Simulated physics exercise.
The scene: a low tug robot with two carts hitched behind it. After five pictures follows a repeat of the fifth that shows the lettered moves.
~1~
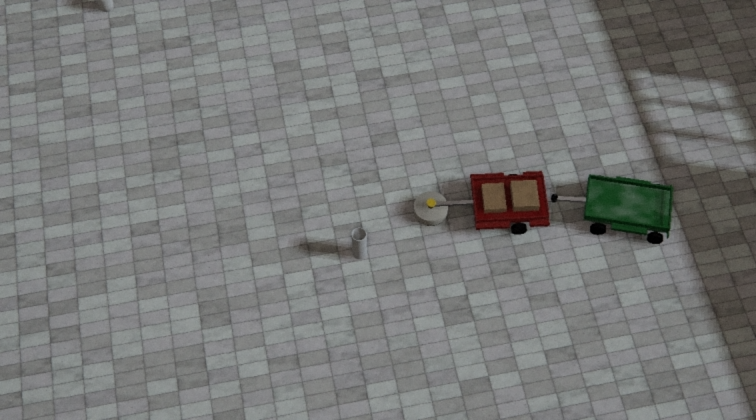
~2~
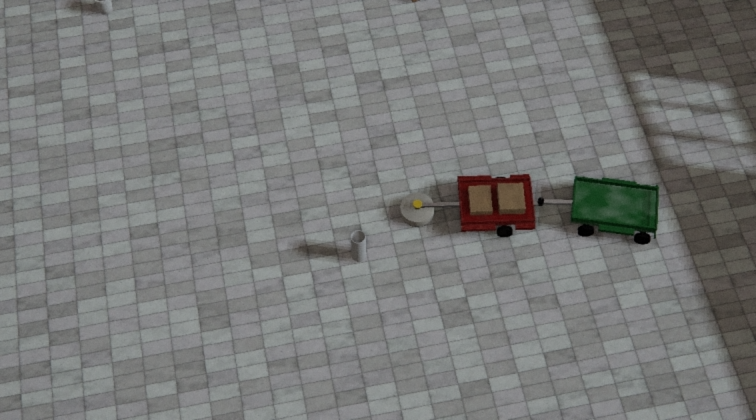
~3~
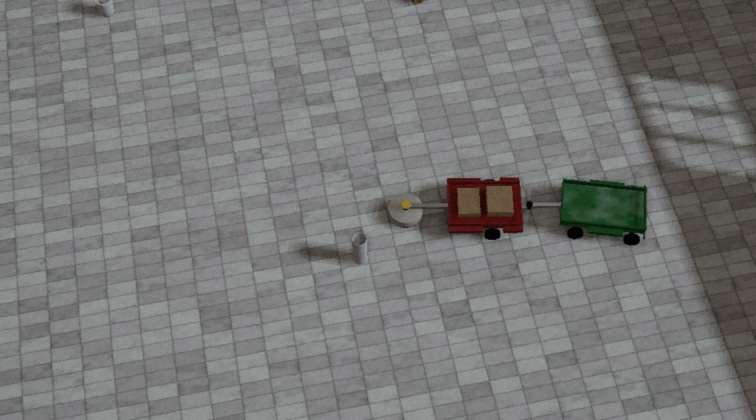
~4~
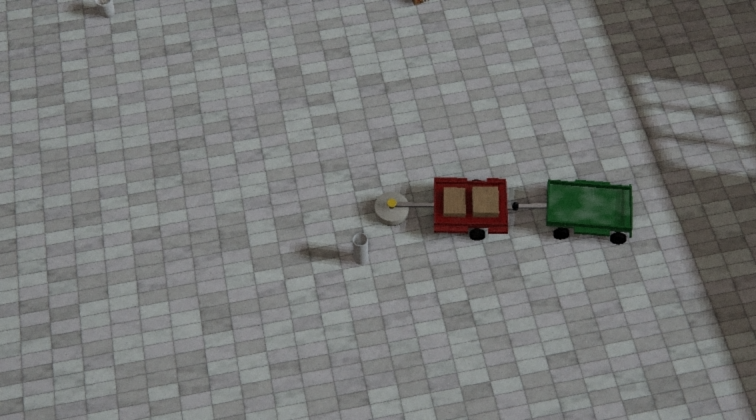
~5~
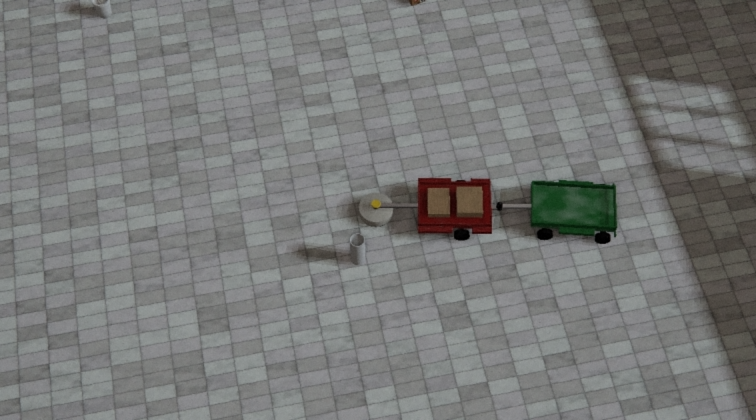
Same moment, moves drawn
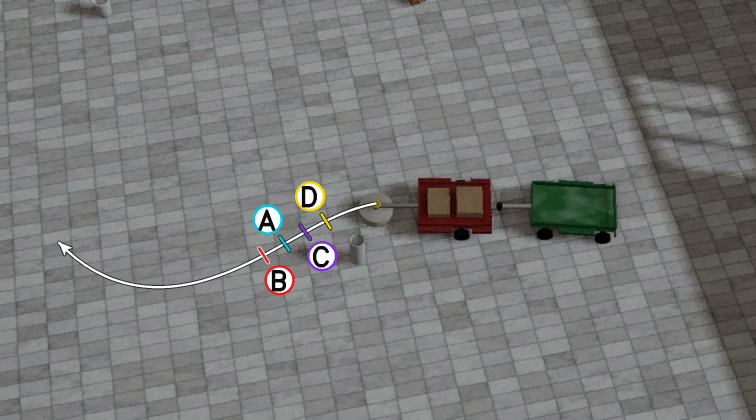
A low, round, pale robot with a yellow spot on top tows a red cart and a green cart leftward across a floor of grey tiles, seen from high above. The red cart, carrying two brown boxes, rides ahead of the green one, with a small whitish post standing near the centre and a darker strip at right. The joined line moves steadily left, the robot drawing close above the post, while the view stays almost still.
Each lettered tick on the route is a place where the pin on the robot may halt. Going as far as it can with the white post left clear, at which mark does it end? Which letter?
Up to mark D.
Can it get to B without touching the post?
No.
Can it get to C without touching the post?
No.
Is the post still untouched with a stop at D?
Yes.
On the marked copy, A at (285, 244); B at (264, 255); C at (305, 232); D at (326, 221); the route from (376, 203) via (217, 276) to (59, 243).
Taking D. A third of the way, robot (358, 213), last cart (554, 206).
Two thirds of the way, robot (340, 220), last cart (536, 205).
When it is over, robot (326, 226), last cart (522, 205); nothing has been touched.
As for the rest, A is too far, the post has been hit; B is too far, the post has been hit; C is too far, the post has been hit.
